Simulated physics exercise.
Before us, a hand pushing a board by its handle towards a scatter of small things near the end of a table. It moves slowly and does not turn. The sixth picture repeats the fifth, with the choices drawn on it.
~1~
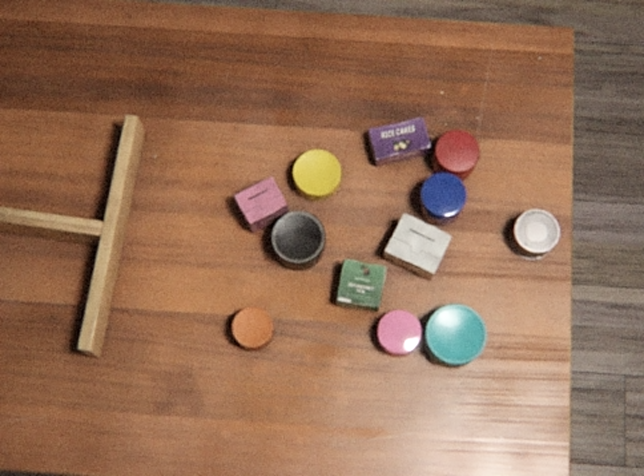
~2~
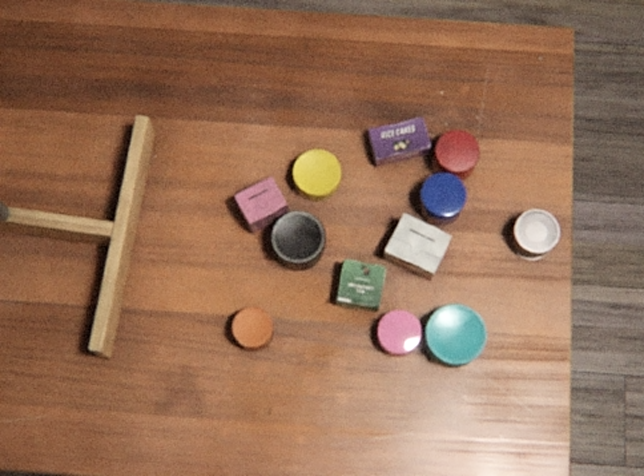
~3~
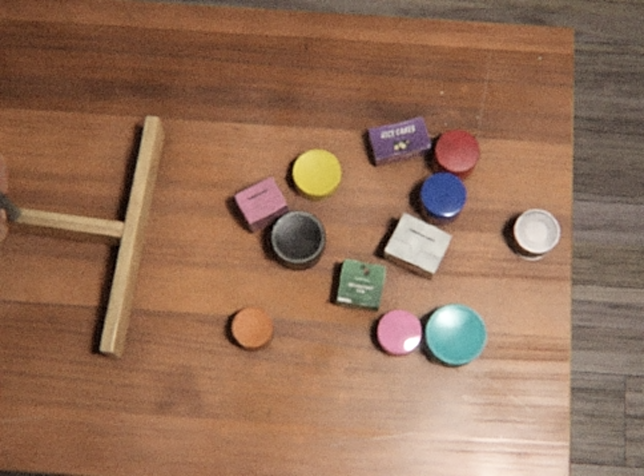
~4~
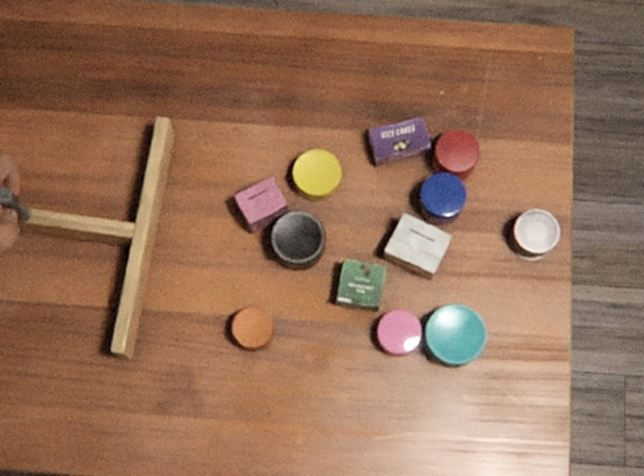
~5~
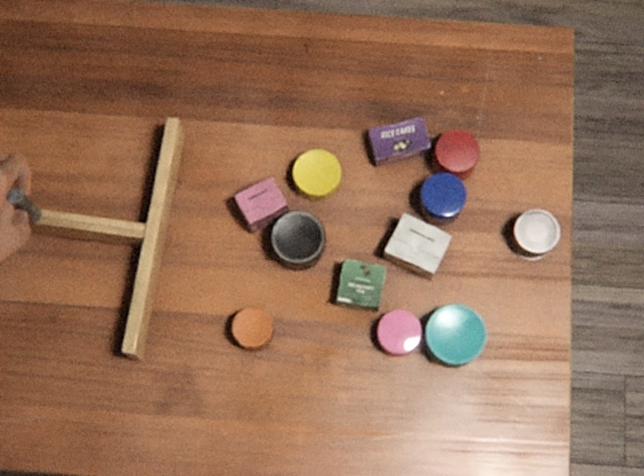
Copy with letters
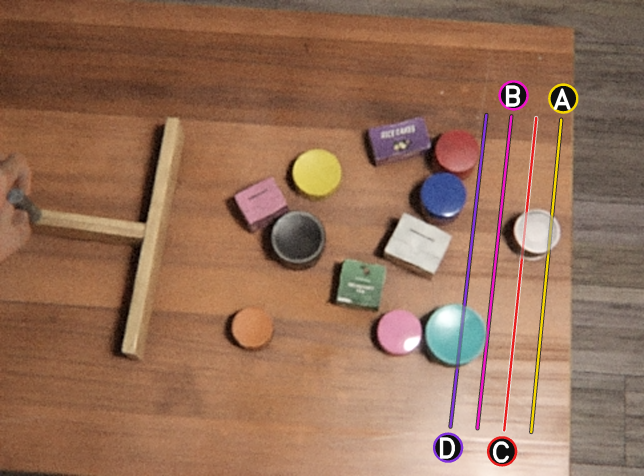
The clip opens on a wooden table with a T-shaped wooden board at the left and a scatter of small colourful tubs and boxes to its right. The board slides slowly rightward without turning, and a hand gripping its handle comes into view at the left edge, while the small items stay still.
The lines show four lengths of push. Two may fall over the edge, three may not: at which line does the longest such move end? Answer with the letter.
Up to line B.
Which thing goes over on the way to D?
The grey tin.
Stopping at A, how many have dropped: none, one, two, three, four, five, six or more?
By then, six or more.
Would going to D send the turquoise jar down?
No.
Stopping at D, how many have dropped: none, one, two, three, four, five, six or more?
By then, one.
On the marked copy, A at (547, 270); B at (495, 267); C at (521, 269); D at (469, 265).
With B. Early on, board (275, 240); orange tub (290, 334); yellow tub (342, 167).
Further on, board (400, 248); white box (484, 252); blue pot (479, 207).
At the end, board (496, 255); grey tin over the edge; white box over the edge; two fallen.
As for the rest, A drops seven; C drops four; D is within the limit but short.
